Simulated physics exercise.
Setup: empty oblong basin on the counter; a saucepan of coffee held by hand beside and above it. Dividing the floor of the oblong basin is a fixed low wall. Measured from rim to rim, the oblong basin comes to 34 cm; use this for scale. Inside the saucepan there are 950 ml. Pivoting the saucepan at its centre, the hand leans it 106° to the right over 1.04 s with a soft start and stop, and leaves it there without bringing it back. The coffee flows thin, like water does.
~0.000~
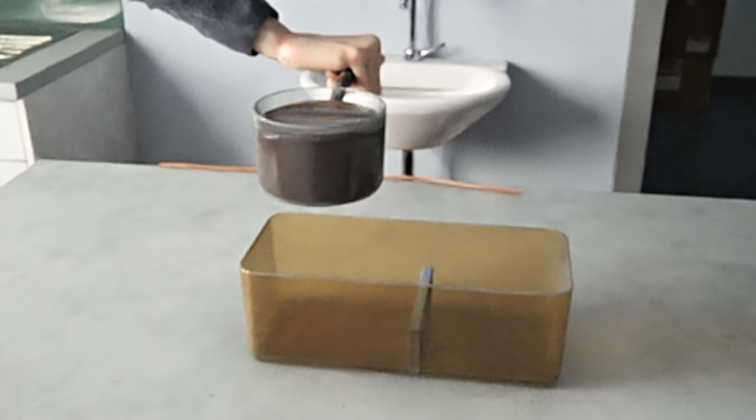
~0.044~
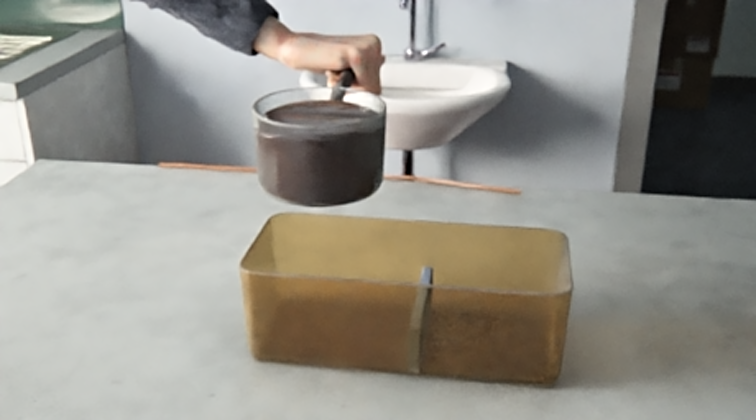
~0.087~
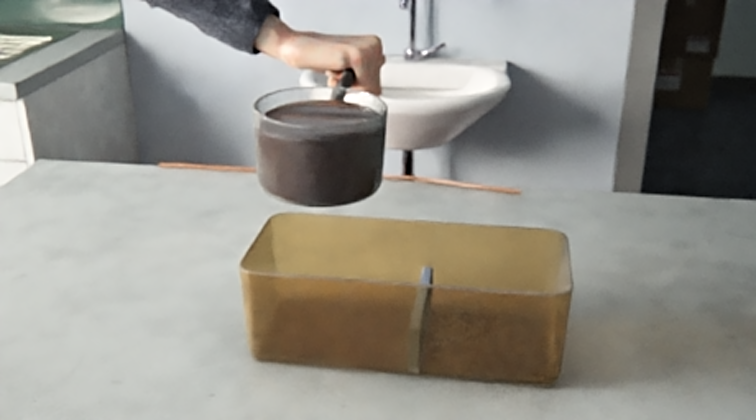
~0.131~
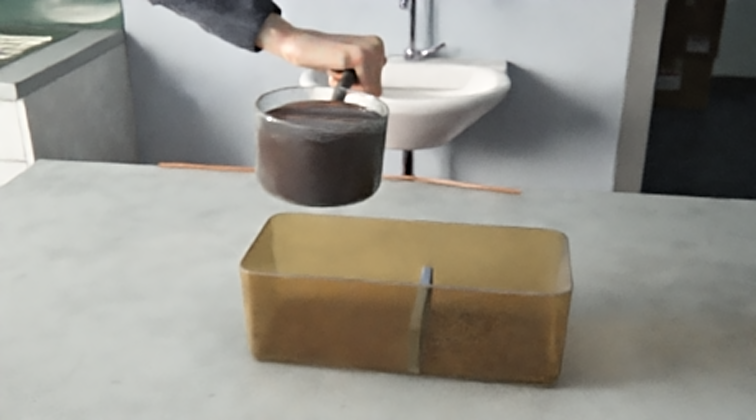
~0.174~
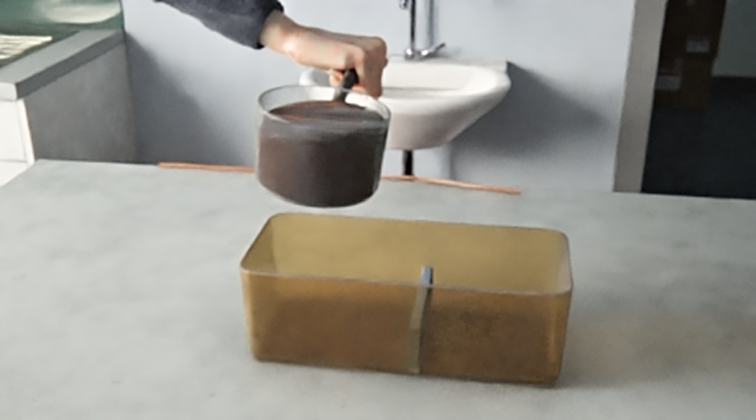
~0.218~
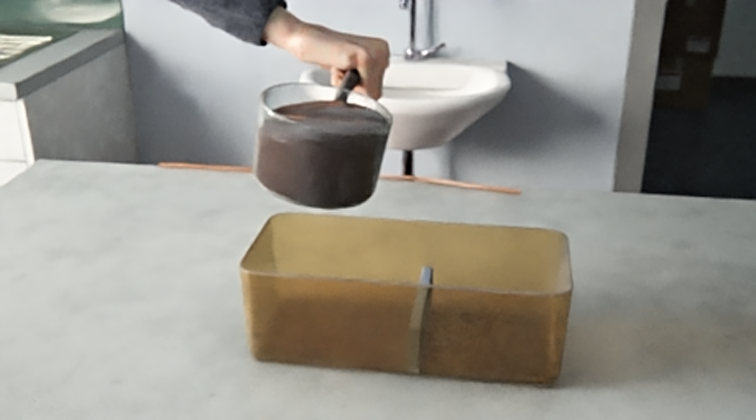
In this clip, a hand holds a clear saucepan of dark coffee above an empty, amber, oblong basin with a divider on a grey counter, keeping it level at first, then slowly leaning it slightly to the right.
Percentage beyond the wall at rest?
72 per cent.
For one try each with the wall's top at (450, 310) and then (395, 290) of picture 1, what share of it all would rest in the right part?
In order, 45 and 95 per cent.
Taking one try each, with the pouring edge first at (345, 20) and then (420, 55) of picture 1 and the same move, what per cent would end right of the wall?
Around 60 per cent first, around 95 per cent next.
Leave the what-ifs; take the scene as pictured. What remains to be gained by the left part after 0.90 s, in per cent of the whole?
I'd put it near 18 percent.
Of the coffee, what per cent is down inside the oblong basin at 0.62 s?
Roughly 12 percent of it.
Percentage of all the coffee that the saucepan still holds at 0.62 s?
About 64 per cent.
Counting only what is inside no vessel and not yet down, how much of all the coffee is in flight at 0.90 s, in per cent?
About 8 per cent.
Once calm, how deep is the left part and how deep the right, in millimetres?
Left part about 10 mm deep, right part about 34 mm deep.
By 0.62 s the tilt is 68° and 64 per cent is still to pour, 1 is left of the wall and 10 right of it.
By 0.90 s the tilt is 102° and 13 per cent is still to pour, 10 is left of the wall and 68 right of it.
By 1.21 s the tilt is 106° and 1 per cent is still to pour, 26 is left of the wall and 71 right of it.
By 1.54 s the tilt is 106° and 0 per cent is still to pour, 28 is left of the wall and 71 right of it.
At rest 28 per cent lies left of the wall, 72 right of it and 1 outside.
